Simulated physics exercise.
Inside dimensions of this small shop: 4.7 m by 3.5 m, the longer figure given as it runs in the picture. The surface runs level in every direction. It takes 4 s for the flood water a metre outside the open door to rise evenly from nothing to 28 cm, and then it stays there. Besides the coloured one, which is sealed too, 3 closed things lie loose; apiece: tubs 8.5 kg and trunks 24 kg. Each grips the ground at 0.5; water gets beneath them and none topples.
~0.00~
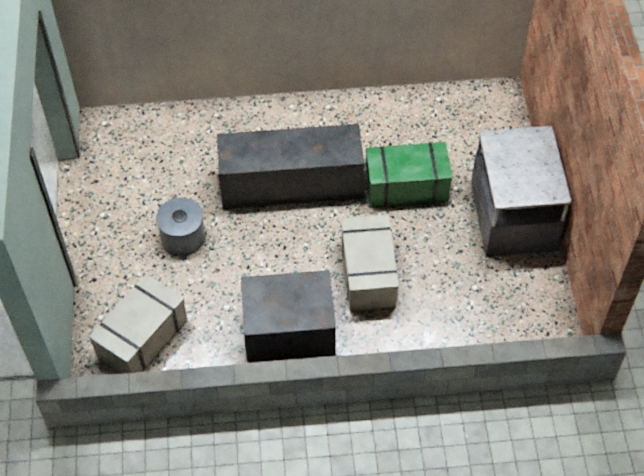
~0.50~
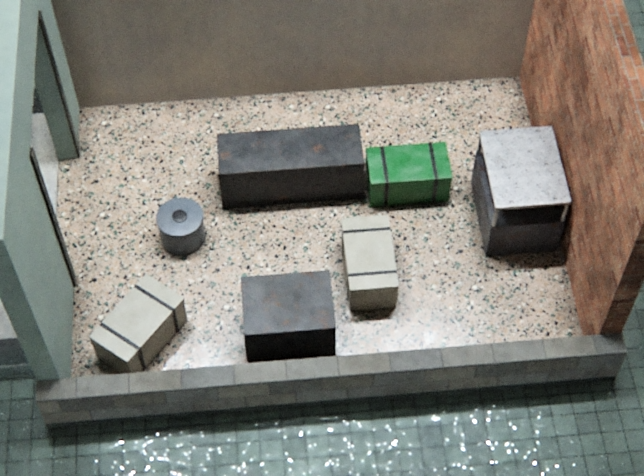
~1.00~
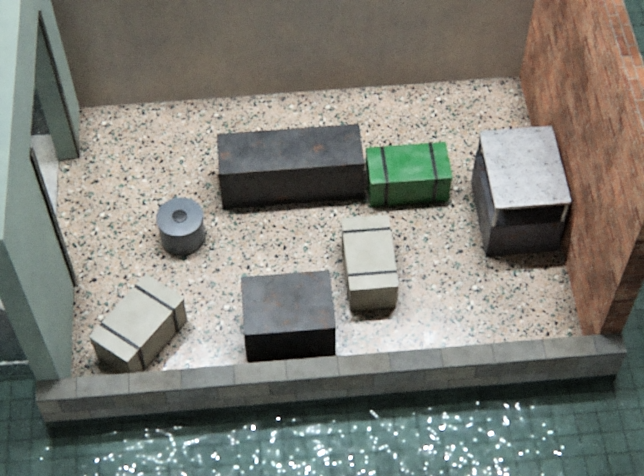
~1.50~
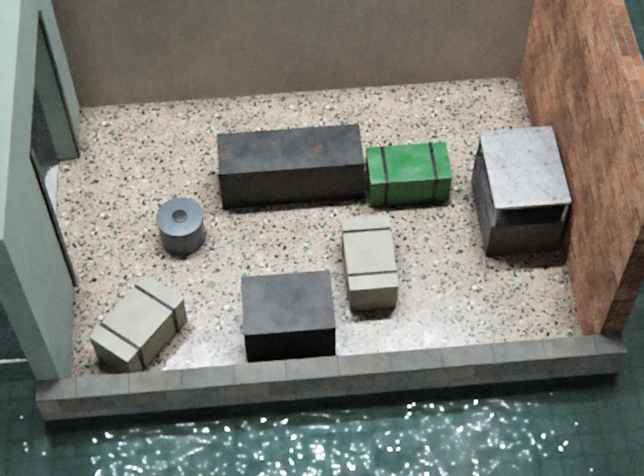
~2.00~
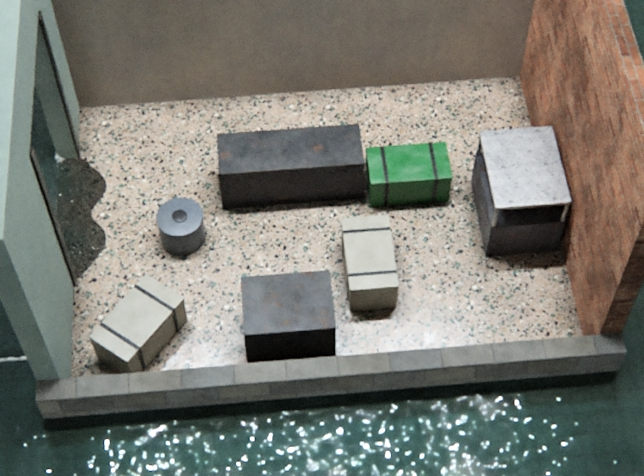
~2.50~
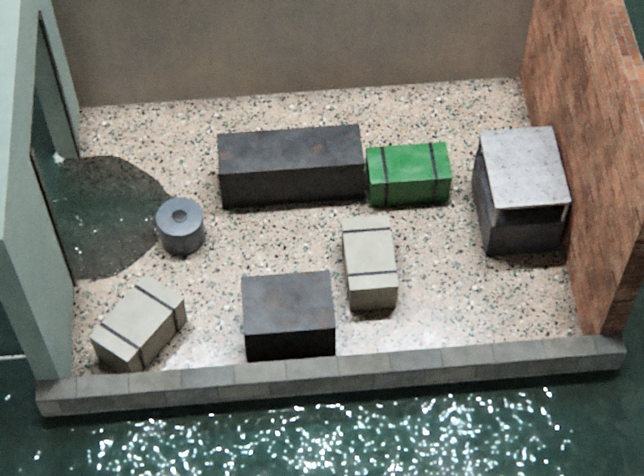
Small walled room with a green trunk, crates and blocks standing still, water covering tiles outside, then spreading in from the left doorway.
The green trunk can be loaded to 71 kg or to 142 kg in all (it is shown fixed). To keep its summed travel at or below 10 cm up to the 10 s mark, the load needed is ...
... the smaller of the two.
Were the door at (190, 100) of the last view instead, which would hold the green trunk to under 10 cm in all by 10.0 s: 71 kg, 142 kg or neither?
In that case the smaller load will do.
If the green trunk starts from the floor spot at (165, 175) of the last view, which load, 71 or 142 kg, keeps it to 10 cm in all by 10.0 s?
Looking at the loads, both keep it.
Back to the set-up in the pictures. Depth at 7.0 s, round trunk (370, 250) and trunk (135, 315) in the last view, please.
Depth approx. 8 cm / 5 cm.
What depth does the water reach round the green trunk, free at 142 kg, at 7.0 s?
Something like 10 centimetres.
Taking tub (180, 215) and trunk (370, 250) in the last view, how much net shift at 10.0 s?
250 cm and 140 cm respectively.
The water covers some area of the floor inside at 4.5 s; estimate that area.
Around 6.5 m2 of it.
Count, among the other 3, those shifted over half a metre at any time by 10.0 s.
By my count, 2.
After 3.5 s the green trunk would be 0 cm from its start with 71 kg and 0 cm from its start with 142 kg; 0 cm of water round it then.
After 4.5 s the green trunk would be 0 cm from its start with 71 kg and 0 cm from its start with 142 kg; 0 cm of water round it then.
After 7.0 s the green trunk would be 0 cm from its start with 71 kg and 0 cm from its start with 142 kg; 10 cm of water round it then.
After 10.0 s the green trunk would be 4 cm from its start with 71 kg and 0 cm from its start with 142 kg; 21 cm of water round it then.
